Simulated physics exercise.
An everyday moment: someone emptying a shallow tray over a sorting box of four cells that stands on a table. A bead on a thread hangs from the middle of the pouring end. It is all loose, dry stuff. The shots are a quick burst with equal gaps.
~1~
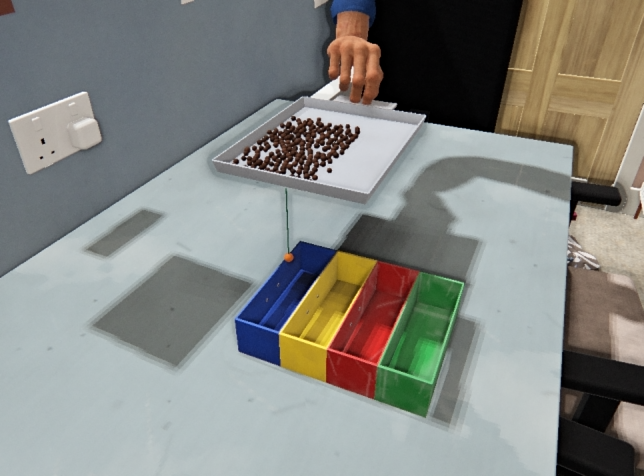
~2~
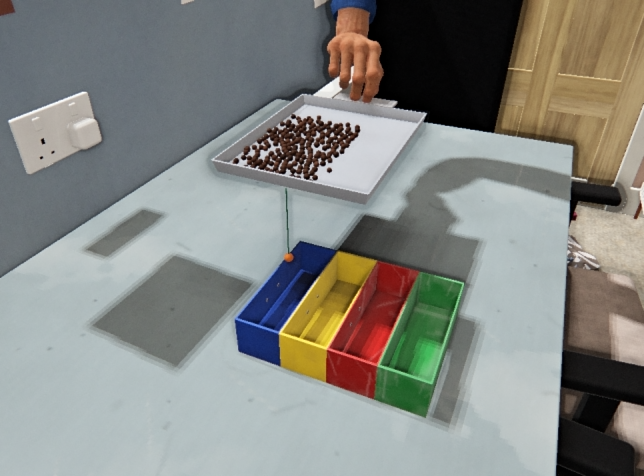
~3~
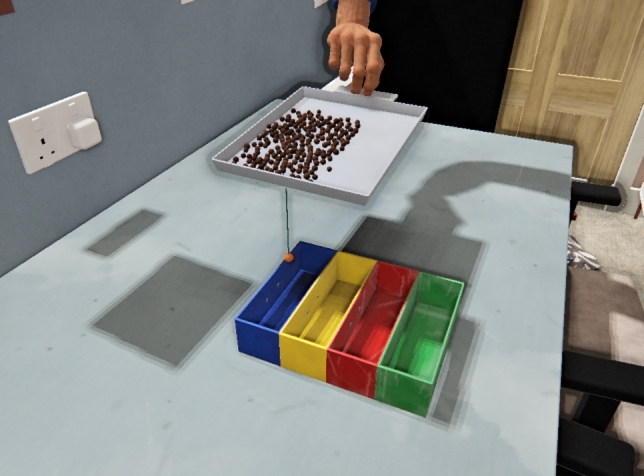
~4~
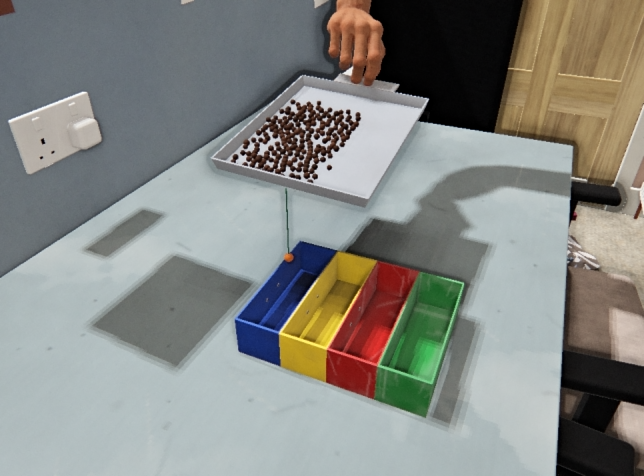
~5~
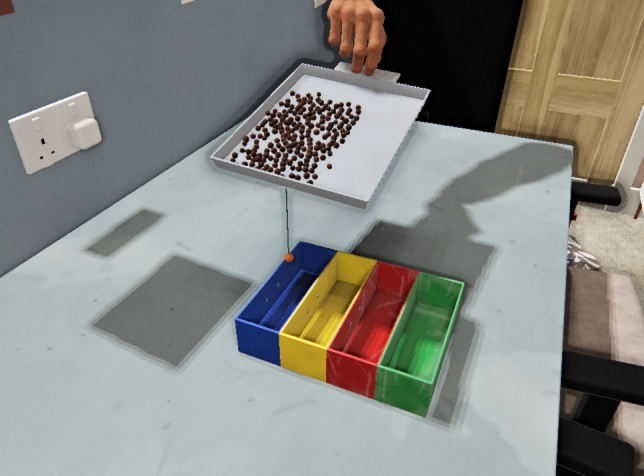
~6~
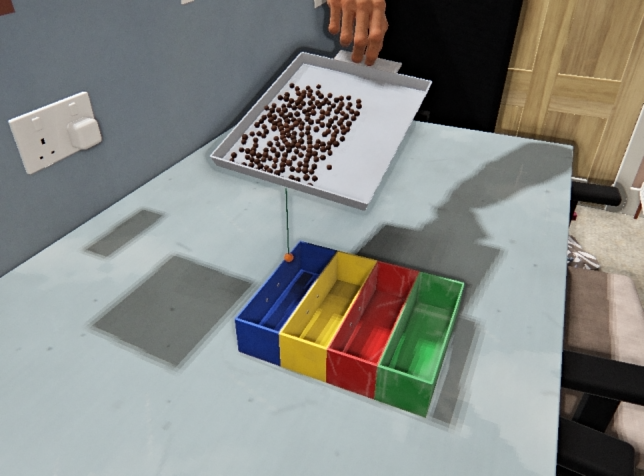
A hand holds a shallow grey tray of small dark brown berries level above a box with blue, yellow, red and green cells. The hand then raises the tray's far end slightly, tilting it gradually toward its near right corner, while the berries stay spread on the tray and the hanging orange bead keeps still.
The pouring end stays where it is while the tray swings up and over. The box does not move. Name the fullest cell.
Fullest: The yellow cell.
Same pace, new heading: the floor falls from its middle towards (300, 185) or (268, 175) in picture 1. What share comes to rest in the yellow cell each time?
Near 20 % and 0 %.
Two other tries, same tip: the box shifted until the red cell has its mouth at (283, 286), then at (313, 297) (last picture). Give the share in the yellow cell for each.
About 0 and 20 per cent.
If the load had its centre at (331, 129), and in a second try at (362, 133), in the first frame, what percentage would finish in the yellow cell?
About 60 and 60 per cent.
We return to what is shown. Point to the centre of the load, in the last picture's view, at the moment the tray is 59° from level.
At about (313, 174).
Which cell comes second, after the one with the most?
In second place: That blue cell.
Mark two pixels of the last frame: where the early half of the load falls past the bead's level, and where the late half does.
First near (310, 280), later near (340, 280).
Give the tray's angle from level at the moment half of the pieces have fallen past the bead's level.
Around 100° of tilt.
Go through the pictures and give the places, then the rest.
Corners of the pouring end (217, 159) and (366, 191), level; middle of the load (302, 145), allspice berries; bead on its thread (289, 257); blue cell (258, 339); yellow cell (303, 354); red cell (351, 371); green cell (403, 388), in the first frame.
Corners of the pouring end (217, 159) and (366, 192), level; middle of the load (302, 144), in the second frame.
Corners of the pouring end (216, 158) and (366, 193), tipped barely, lowest at the right corner; middle of the load (302, 141), in the third frame.
Corners of the pouring end (216, 157) and (366, 195), tipped a little, lowest at the right corner; middle of the load (302, 136), in the fourth frame.
Corners of the pouring end (215, 156) and (366, 198), tipped a little, lowest at the right corner; middle of the load (302, 131), in the fifth frame.
Corners of the pouring end (215, 155) and (365, 200), tipped clearly, lowest at the right corner; middle of the load (301, 128); blue cell (258, 339); yellow cell (303, 354); red cell (351, 371); green cell (403, 388), in the sixth frame.
Just after the last frame, tray tipped steeply; almost all on the tray; just a few in the red cell; just a few falling or outside the box.
A moment on, tray tipped right over; roughly a third on the tray; roughly a quarter in the blue cell; about a tenth in the yellow cell; just a few in the red cell; roughly a quarter falling or outside the box.
Further on, tray tipped past a quarter turn; roughly half in the yellow cell; roughly a quarter in the blue cell; about a tenth in the red cell; about a tenth falling or outside the box.
When it is over, tray tipped past a quarter turn; roughly half in the yellow cell; roughly a quarter in the blue cell; about a tenth in the red cell; not one in the green cell; about a tenth outside the box.
